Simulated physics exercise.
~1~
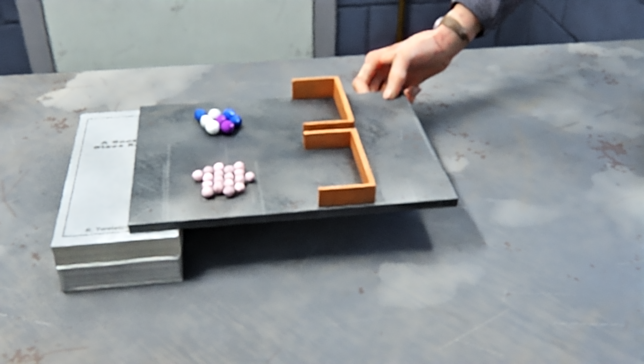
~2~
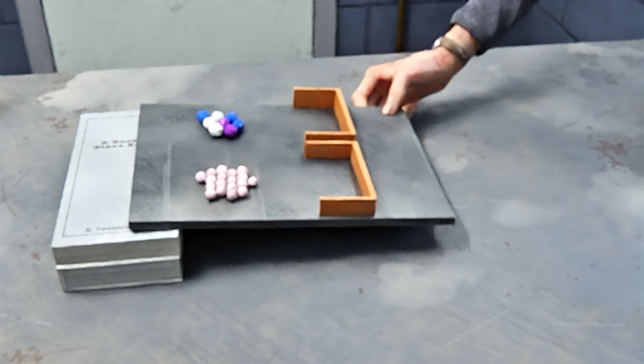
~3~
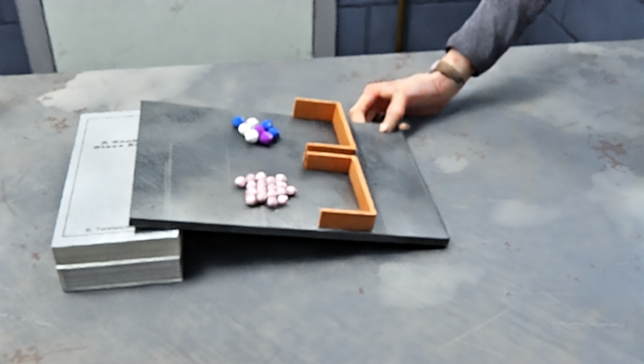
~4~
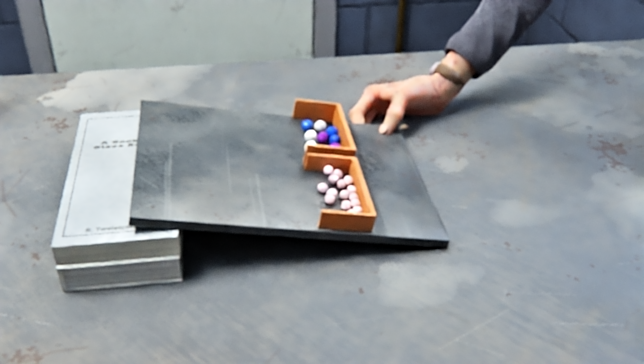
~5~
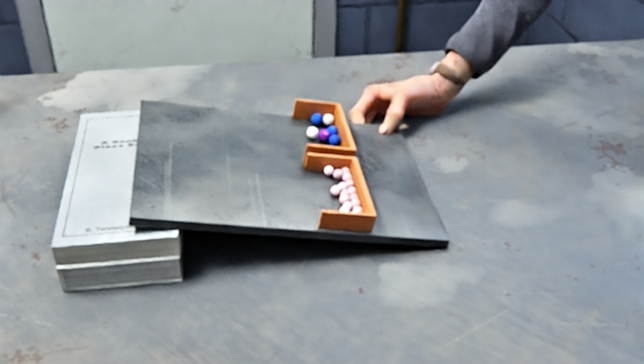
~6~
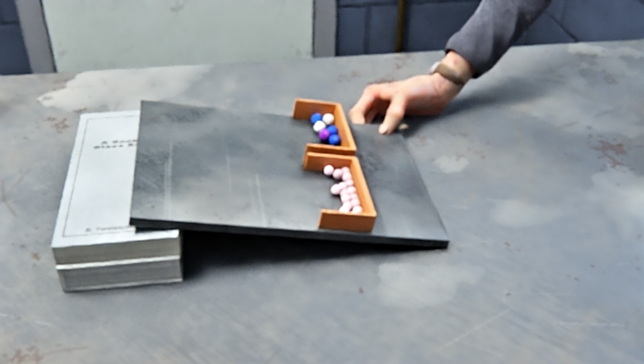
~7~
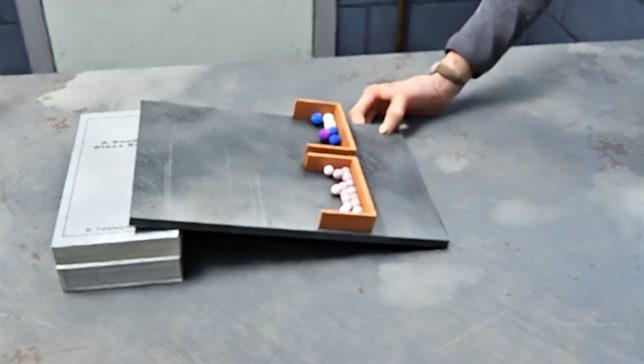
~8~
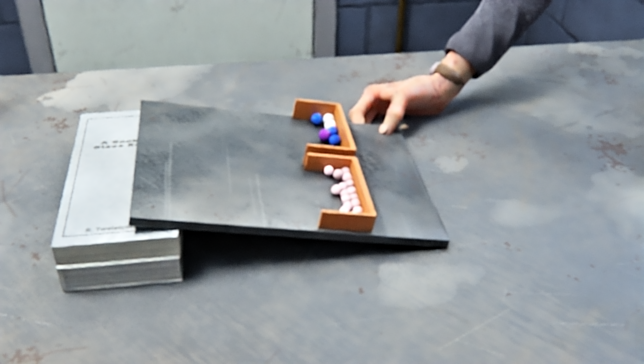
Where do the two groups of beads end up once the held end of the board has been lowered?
Both groups are stopped by the orange barriers. The pink beads rest against the nearer one and the blue, white and purple beads against the farther one.
